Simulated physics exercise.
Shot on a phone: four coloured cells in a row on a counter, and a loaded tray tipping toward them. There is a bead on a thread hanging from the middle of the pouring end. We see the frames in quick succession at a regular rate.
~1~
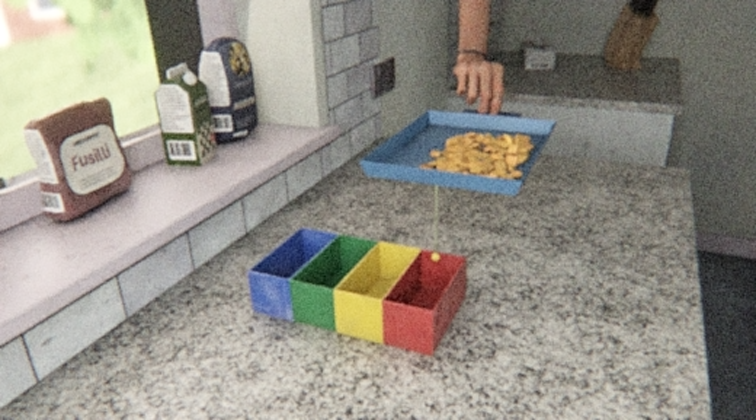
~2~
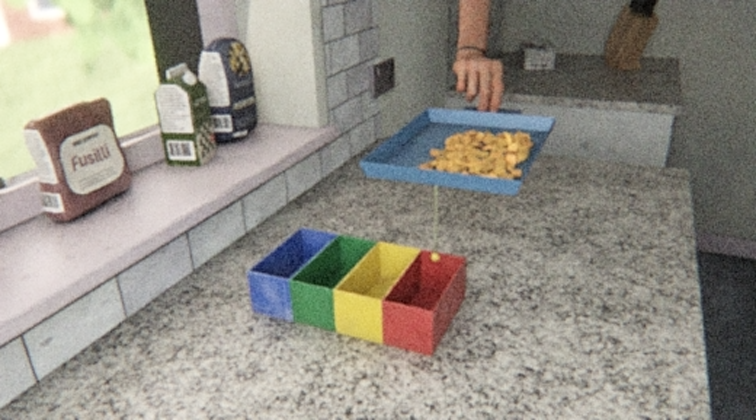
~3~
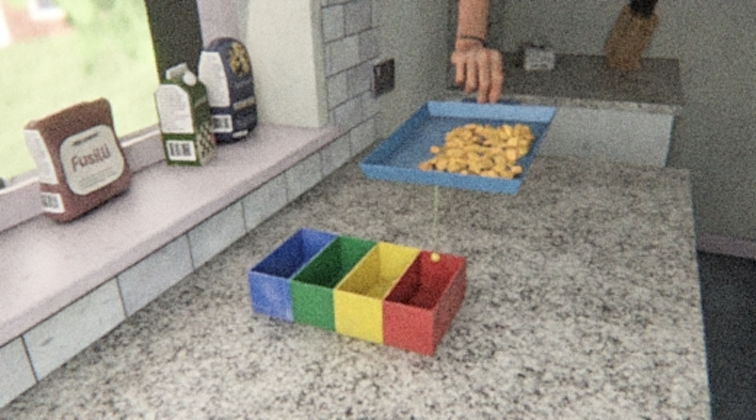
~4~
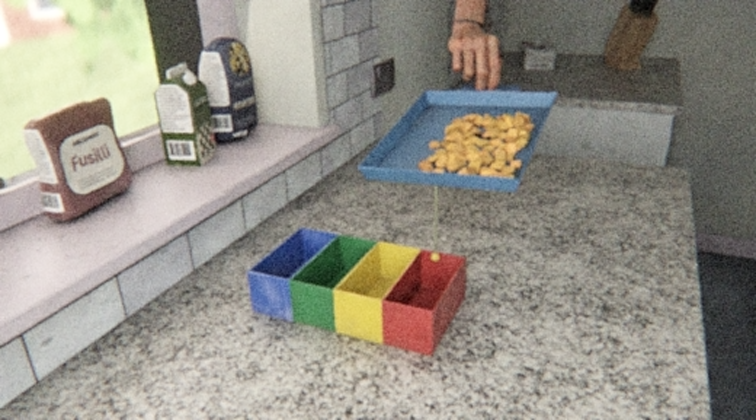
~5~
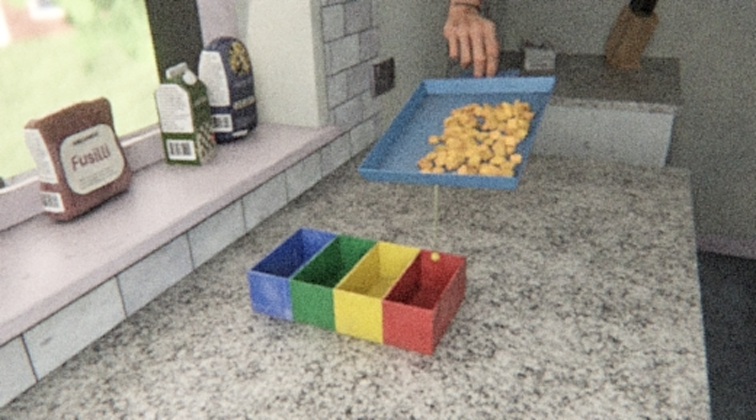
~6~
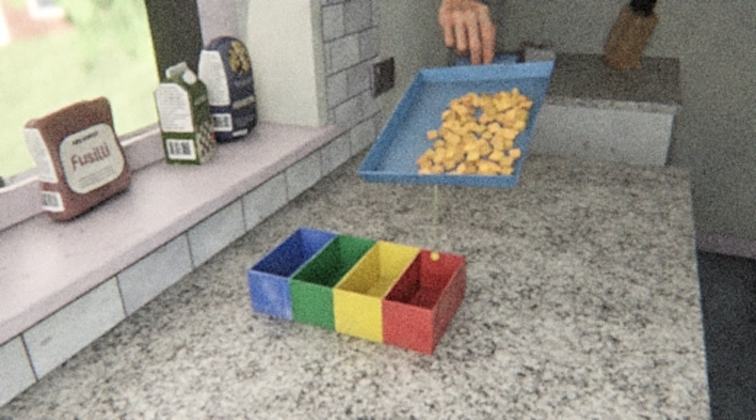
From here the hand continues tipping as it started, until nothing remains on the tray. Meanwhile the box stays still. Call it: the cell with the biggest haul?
The yellow compartment.
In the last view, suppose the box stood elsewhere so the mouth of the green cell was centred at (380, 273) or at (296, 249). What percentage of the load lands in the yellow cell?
About 20 per cent first, then about 20 per cent.
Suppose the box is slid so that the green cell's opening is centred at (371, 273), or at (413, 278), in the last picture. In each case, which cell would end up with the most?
For the first spot I'd say the green one, and for the second spot blue.
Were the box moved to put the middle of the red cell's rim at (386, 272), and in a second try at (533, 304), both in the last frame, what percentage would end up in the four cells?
You'd get 80 per cent first and 70 per cent second.
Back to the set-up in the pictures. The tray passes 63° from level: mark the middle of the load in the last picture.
I'd put it at about (413, 167).
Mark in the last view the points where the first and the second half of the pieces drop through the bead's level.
Earlier portion about (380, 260); later portion about (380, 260).
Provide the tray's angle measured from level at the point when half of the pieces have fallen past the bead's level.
Around 105°, give or take.
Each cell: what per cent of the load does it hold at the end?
Estimated shares - blue cell close to 0, green cell close to 20, yellow cell close to 60, red cell close to 20.
Soon after the last picture, tray tipped steeply; nearly all on the tray; a stray few falling or outside the box.
A little later, tray tipped right over; about a third on the tray; about a quarter in the yellow cell; a small part in the green cell; a small part in the red cell; about a third falling or outside the box.
Later still, tray tipped past a quarter turn; about half in the yellow cell; about a quarter in the red cell; about a quarter in the green cell; a stray few falling or outside the box.
At rest, tray tipped past a quarter turn; about half in the yellow cell; about a quarter in the red cell; about a quarter in the green cell; none in the blue cell; a stray few outside the box.
